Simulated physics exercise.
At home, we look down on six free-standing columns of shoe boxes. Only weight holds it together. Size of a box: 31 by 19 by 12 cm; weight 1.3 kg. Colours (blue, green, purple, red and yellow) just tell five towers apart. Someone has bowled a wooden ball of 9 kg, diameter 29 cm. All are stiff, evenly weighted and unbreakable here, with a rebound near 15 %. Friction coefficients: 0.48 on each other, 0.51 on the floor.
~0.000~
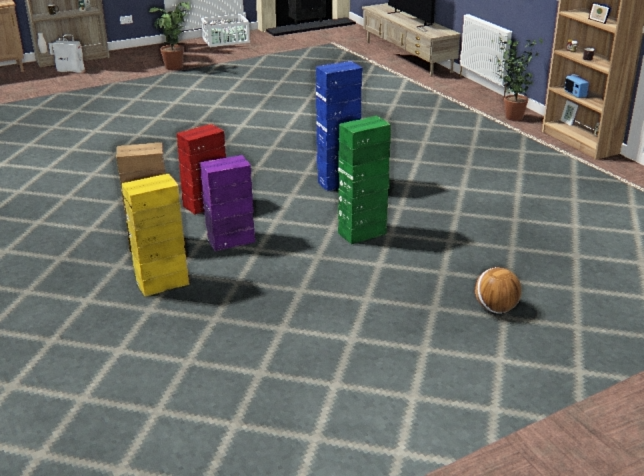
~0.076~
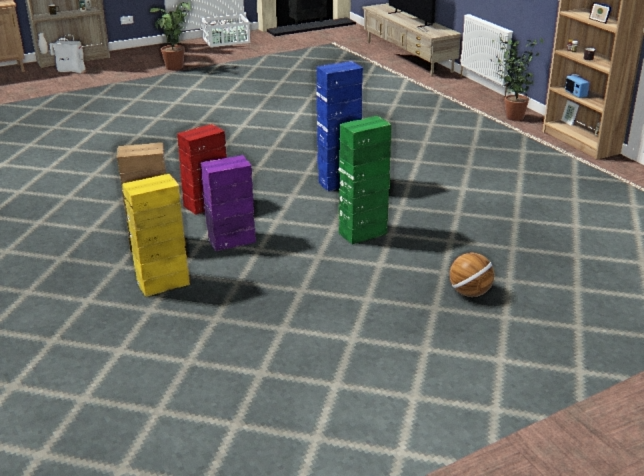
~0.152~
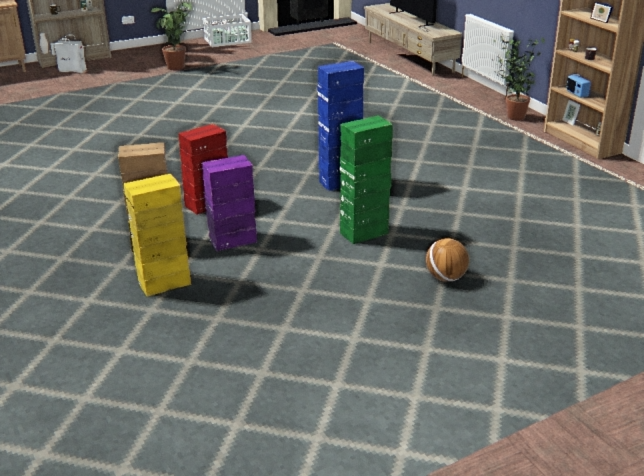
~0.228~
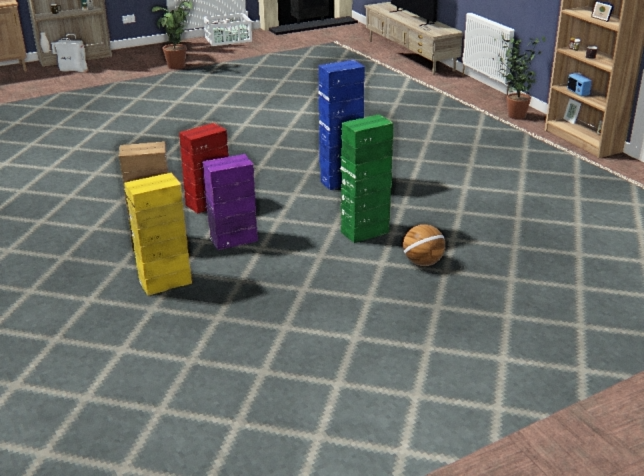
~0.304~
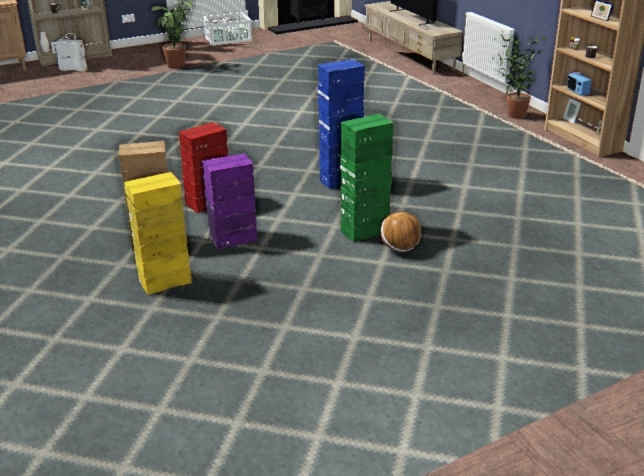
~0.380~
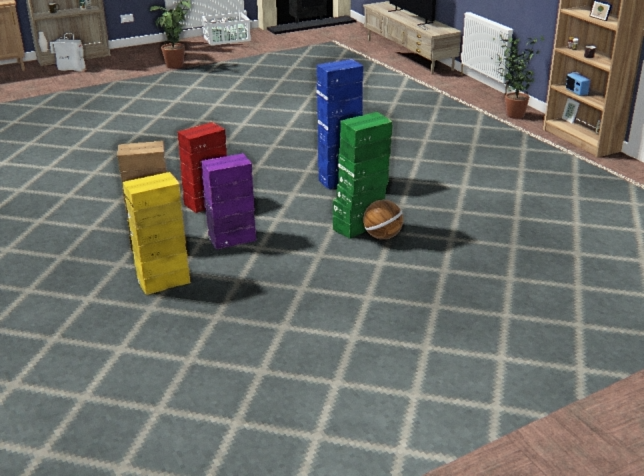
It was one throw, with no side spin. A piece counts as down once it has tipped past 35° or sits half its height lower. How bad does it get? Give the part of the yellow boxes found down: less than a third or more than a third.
Fewer than one in three of them.
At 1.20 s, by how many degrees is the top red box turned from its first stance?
About 0°.
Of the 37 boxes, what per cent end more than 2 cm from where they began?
It is 20 per cent.
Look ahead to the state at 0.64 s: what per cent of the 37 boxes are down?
15 per cent by then.
Around 0.48 s, ball still moving; none of the 6 yellow boxes down (0 of 37 in all colours); top yellow box unmoved; top green box tipped 21°.
Around 0.64 s, ball still moving; none of the 6 yellow boxes down (5 of 37 in all colours); top yellow box unmoved; top green box tipped 48°, 19 cm lower.
Around 0.86 s, ball still moving; none of the 6 yellow boxes down (6 of 37 in all colours); top yellow box unmoved; top green box on its side.
Finally (2.2 s), ball rolling away; none of the 6 yellow boxes down (6 of 37 in all colours); top yellow box unmoved; top green box on its side. That is 0 per cent. Seen by the last camera, middles, top yellow box near (152, 192), top green box near (433, 251).
